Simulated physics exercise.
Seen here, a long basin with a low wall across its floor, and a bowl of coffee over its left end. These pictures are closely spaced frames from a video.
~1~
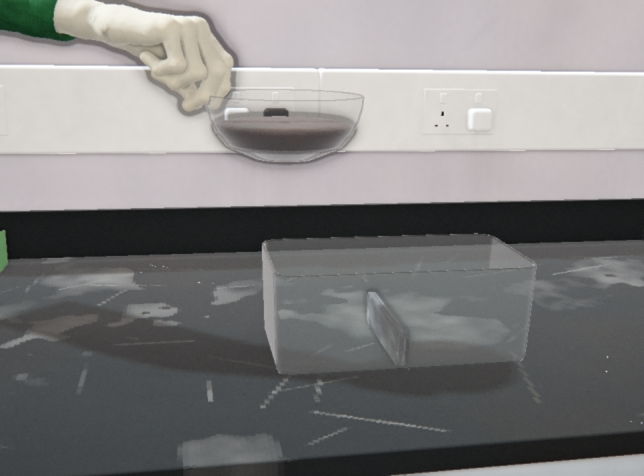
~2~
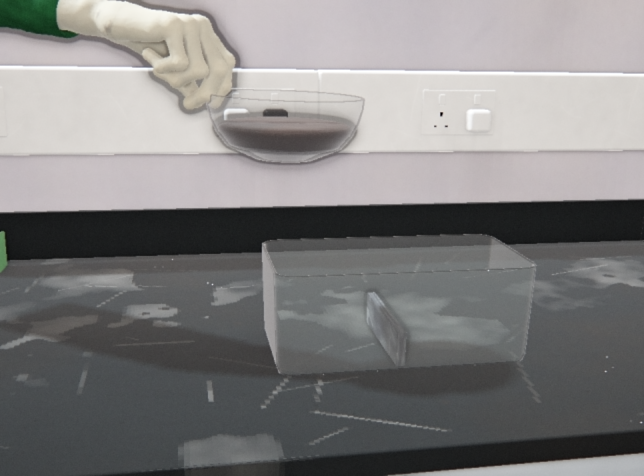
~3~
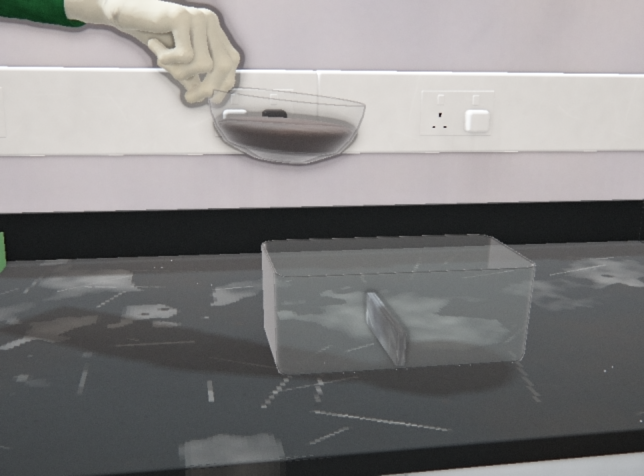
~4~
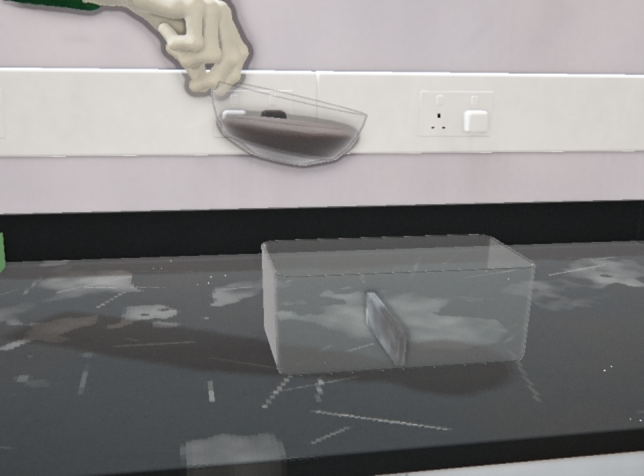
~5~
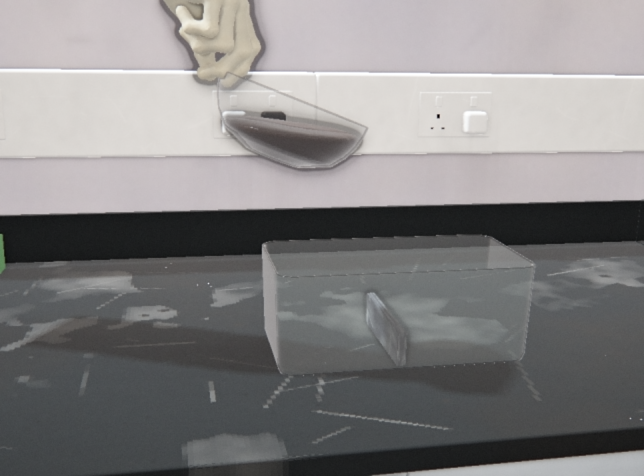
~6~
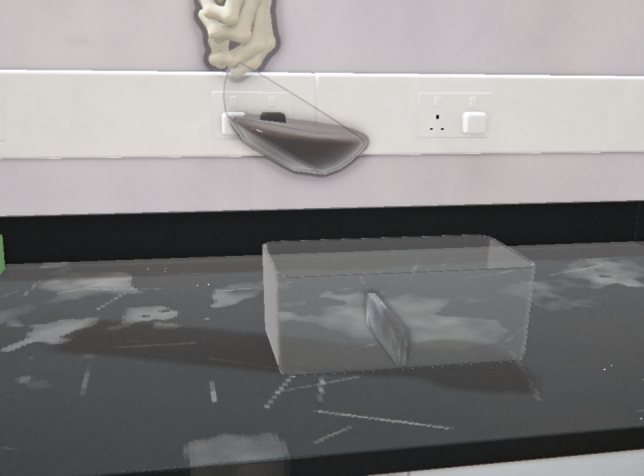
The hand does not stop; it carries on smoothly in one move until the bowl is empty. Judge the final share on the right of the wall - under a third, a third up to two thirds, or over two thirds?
Once it settles, the part right of the wall is a third to two thirds, I'd say.
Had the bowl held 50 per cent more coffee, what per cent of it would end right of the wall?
That share would be some 65 parts in a hundred.
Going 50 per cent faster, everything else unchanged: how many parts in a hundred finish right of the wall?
About 50 per cent.
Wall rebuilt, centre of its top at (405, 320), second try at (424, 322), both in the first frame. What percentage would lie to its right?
25 % and 15 %, roughly.
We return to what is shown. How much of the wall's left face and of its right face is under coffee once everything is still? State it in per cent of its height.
Once it settles, the left reaches around 20 and the right around 30.
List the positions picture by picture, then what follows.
In the first frame, it leans 0°; its right rim is at (361, 97); the coffee meets the walls at (215, 124) and (351, 124); the long basin's rim runs from (268, 259) to (513, 251); the wall's top is at (386, 312).
In the second frame, it leans 1°; its right rim is at (362, 99); the coffee meets the walls at (216, 124) and (350, 125).
In the third frame, it leans 6°; its right rim is at (363, 105); the coffee meets the walls at (217, 122) and (351, 128).
In the fourth frame, it leans 12°; its right rim is at (364, 115); the coffee meets the walls at (220, 119) and (353, 132).
In the fifth frame, it leans 21°; its right rim is at (364, 128); the coffee meets the walls at (225, 119) and (356, 134).
In the sixth frame, it leans 31°; its right rim is at (363, 142); the coffee meets the walls at (233, 121) and (362, 137).
A moment on, the bowl is tipped on its side and 18 per cent is still to pour, 4 is left of the wall and 29 right of it.
Next, the bowl is tipped on its side and 3 per cent is still to pour, 36 is left of the wall and 55 right of it.
Then the bowl is tipped on its side and 0 per cent is still to pour, 44 is left of the wall and 54 right of it.
Later the bowl is tipped on its side and 0 per cent is still to pour, 44 is left of the wall and 55 right of it.
At rest 44 per cent lies left of the wall, 55 right of it and 1 outside.
